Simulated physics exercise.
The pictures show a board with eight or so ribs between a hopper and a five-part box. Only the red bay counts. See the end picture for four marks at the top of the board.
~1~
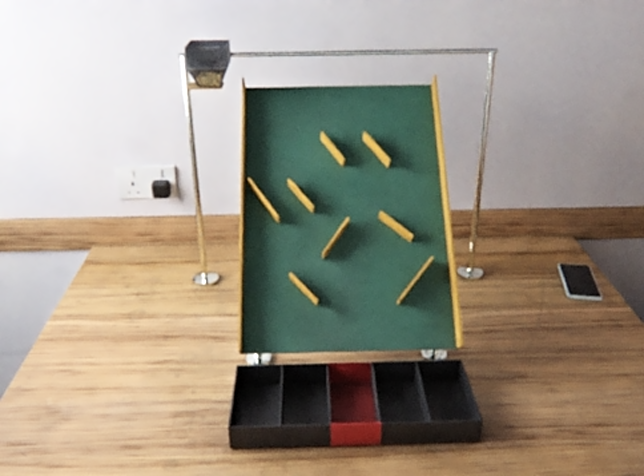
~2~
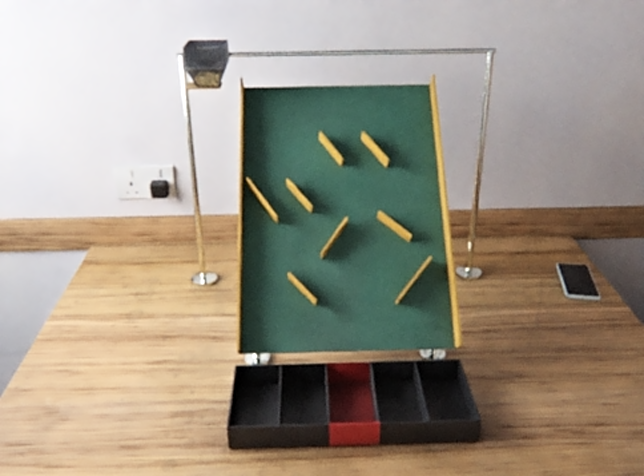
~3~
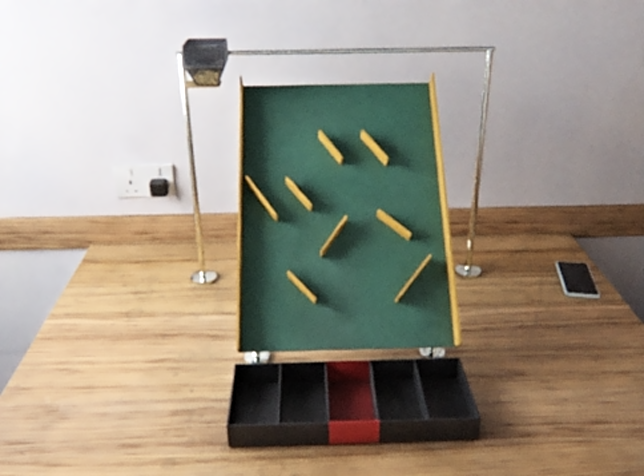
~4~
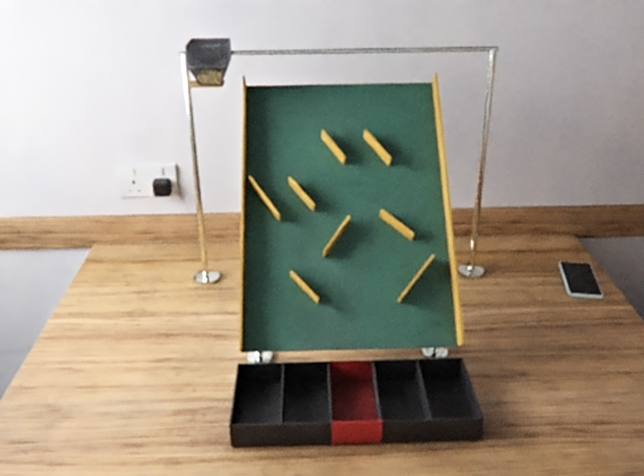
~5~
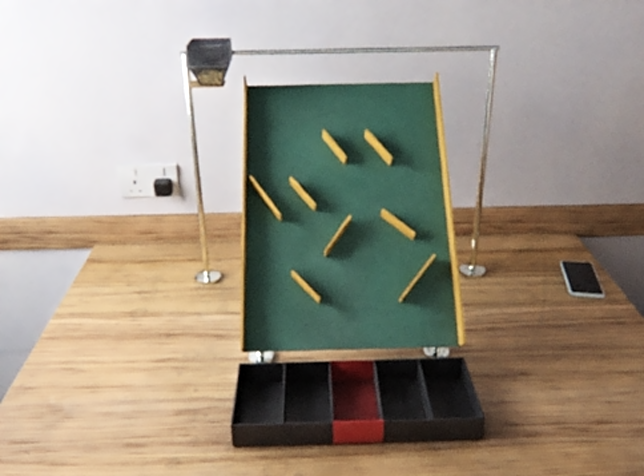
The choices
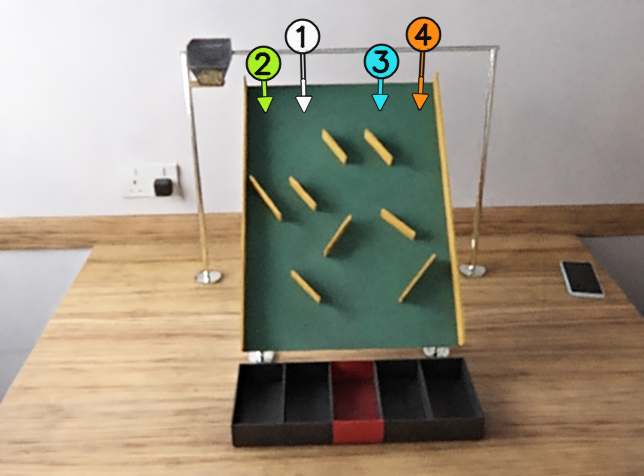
A green board with yellow ribs stands above a black box with a red bay, unmoving.
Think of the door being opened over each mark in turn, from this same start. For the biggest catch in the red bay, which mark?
Best: 1.
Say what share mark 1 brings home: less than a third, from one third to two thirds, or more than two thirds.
It is more than two thirds.
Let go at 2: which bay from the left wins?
It is the third one.
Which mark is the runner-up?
That is mark 2.
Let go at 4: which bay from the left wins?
The fifth.
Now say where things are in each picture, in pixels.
The first frame shows hopper near (210, 80), soya beans, door shut.
The second frame shows ribs (320, 132) to (343, 160), (363, 132) to (388, 160), (247, 178) to (277, 217).
The third frame shows ribs (286, 177) to (311, 205), (321, 252) to (347, 215), (379, 210) to (411, 234).
The fourth frame shows ribs (291, 271) to (319, 299), (400, 298) to (434, 255).
The fifth frame shows red bay near (358, 430), number 3 of 5 from the left.
On the marked copy, mark 1 meets the board at (303, 106); mark 2 meets the board at (265, 106); mark 3 meets the board at (380, 104); mark 4 meets the board at (419, 103).
For mark 1, the bulk in the red bay, a small share in other bays.
For mark 2, close to two thirds in the red bay, close to a third in other bays.
For mark 3, close to a third in the red bay, close to two thirds in other bays.
For mark 4, close to a quarter in the red bay, the bulk in other bays.
